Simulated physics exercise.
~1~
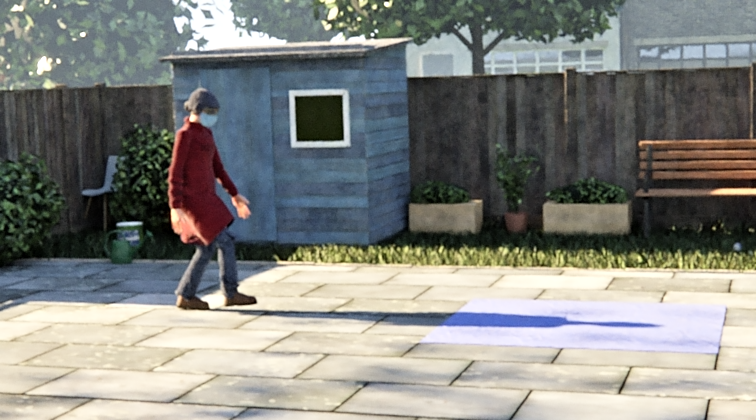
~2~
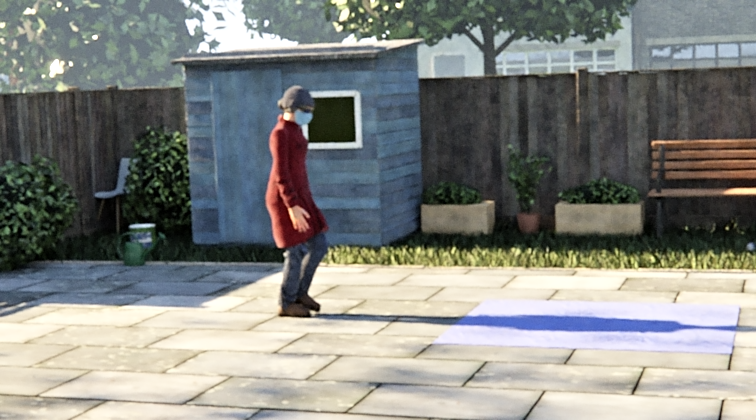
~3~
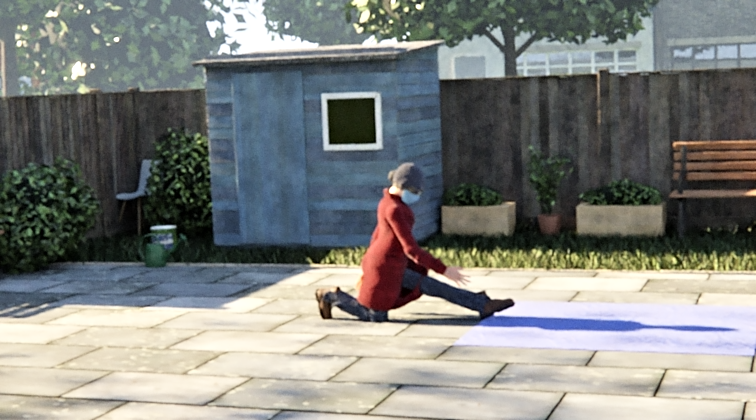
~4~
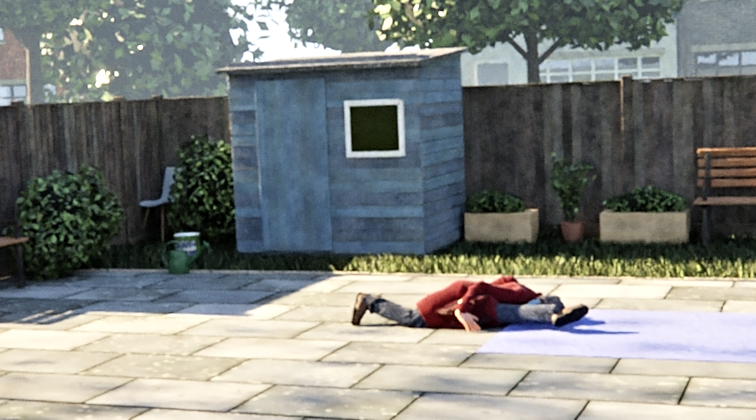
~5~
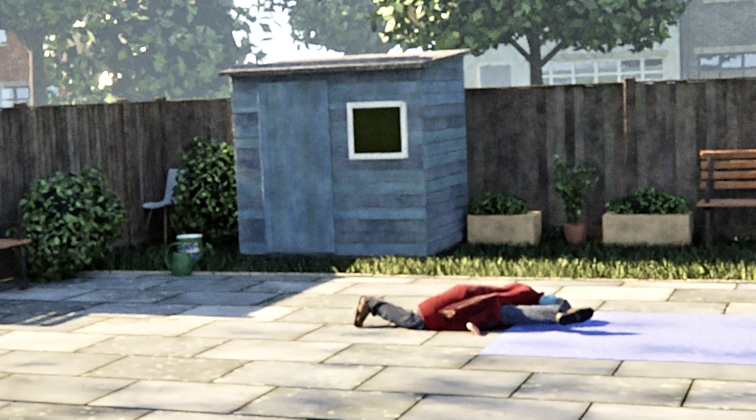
A person in a red coat, cap and face mask walked right across a patio past a blue shed, dropped into a low split at the blue mat, then folded forward and lay still, head just over the mat's near edge.
